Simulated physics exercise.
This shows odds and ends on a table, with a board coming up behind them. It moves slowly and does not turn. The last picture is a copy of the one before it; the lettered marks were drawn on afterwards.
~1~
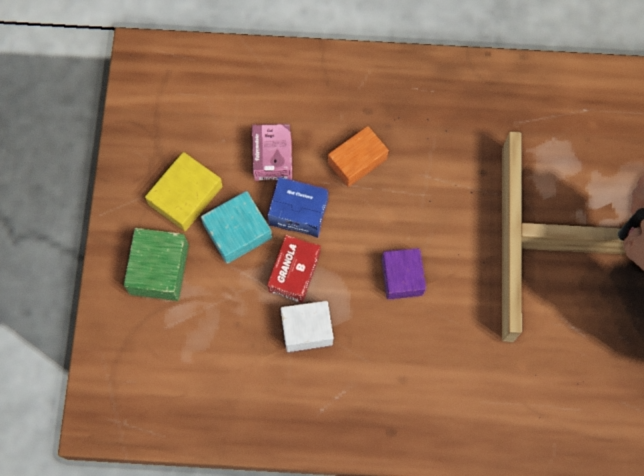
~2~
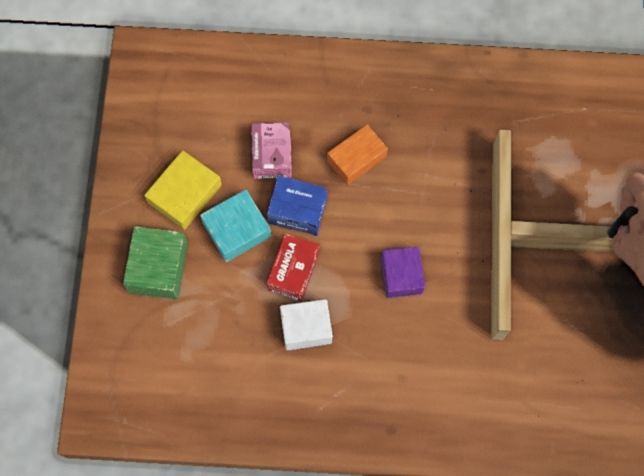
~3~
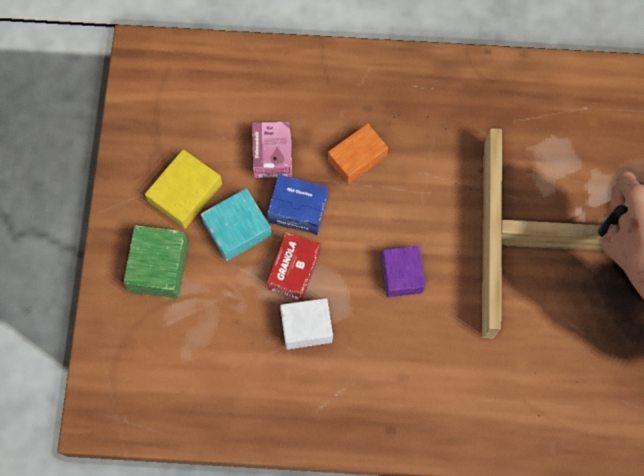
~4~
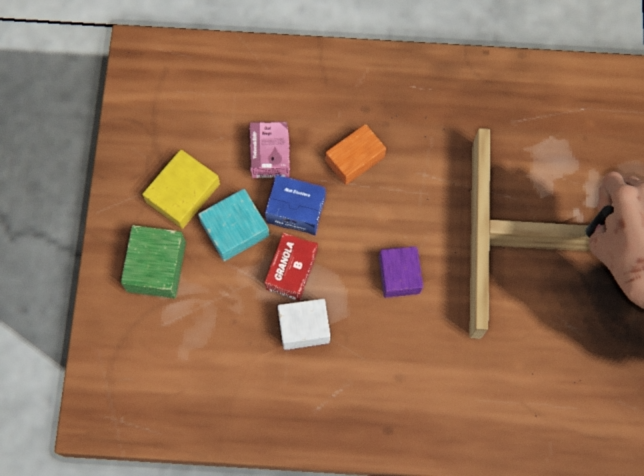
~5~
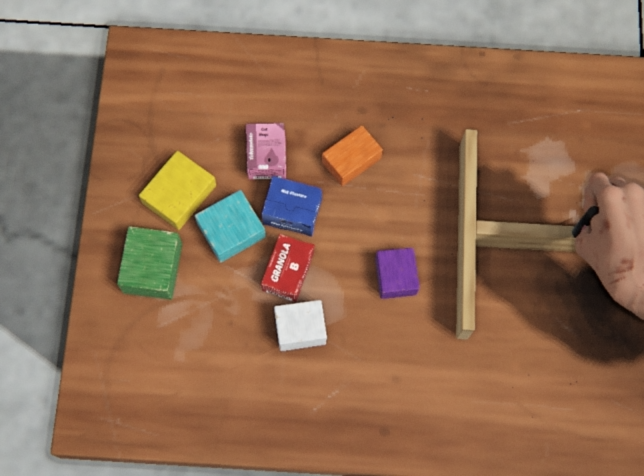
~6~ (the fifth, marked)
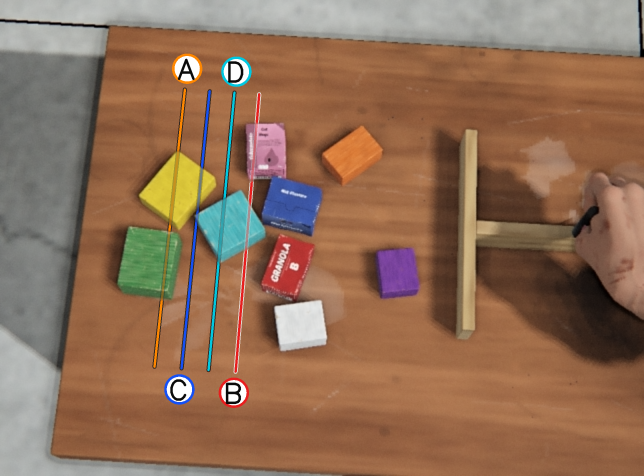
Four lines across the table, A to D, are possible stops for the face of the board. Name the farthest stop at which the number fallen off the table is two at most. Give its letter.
The farthest such stop is A.
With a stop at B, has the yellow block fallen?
No.
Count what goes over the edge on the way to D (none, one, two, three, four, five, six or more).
By then, none.
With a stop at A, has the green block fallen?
Yes.
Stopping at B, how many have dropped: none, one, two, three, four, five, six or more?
By then, none.
On the marked copy, A at (170, 222); B at (248, 227); C at (196, 224); D at (222, 225).
Following A. Soon after the start, board (361, 220); orange block (328, 157); purple block (333, 269).
Later, board (253, 213); green block (129, 270); yellow block (149, 175).
In the end, board (171, 208); green block over the edge; yellow block over the edge; two fallen.
As for the rest, B is within the limit but short; C is within the limit but short; D is within the limit but short.
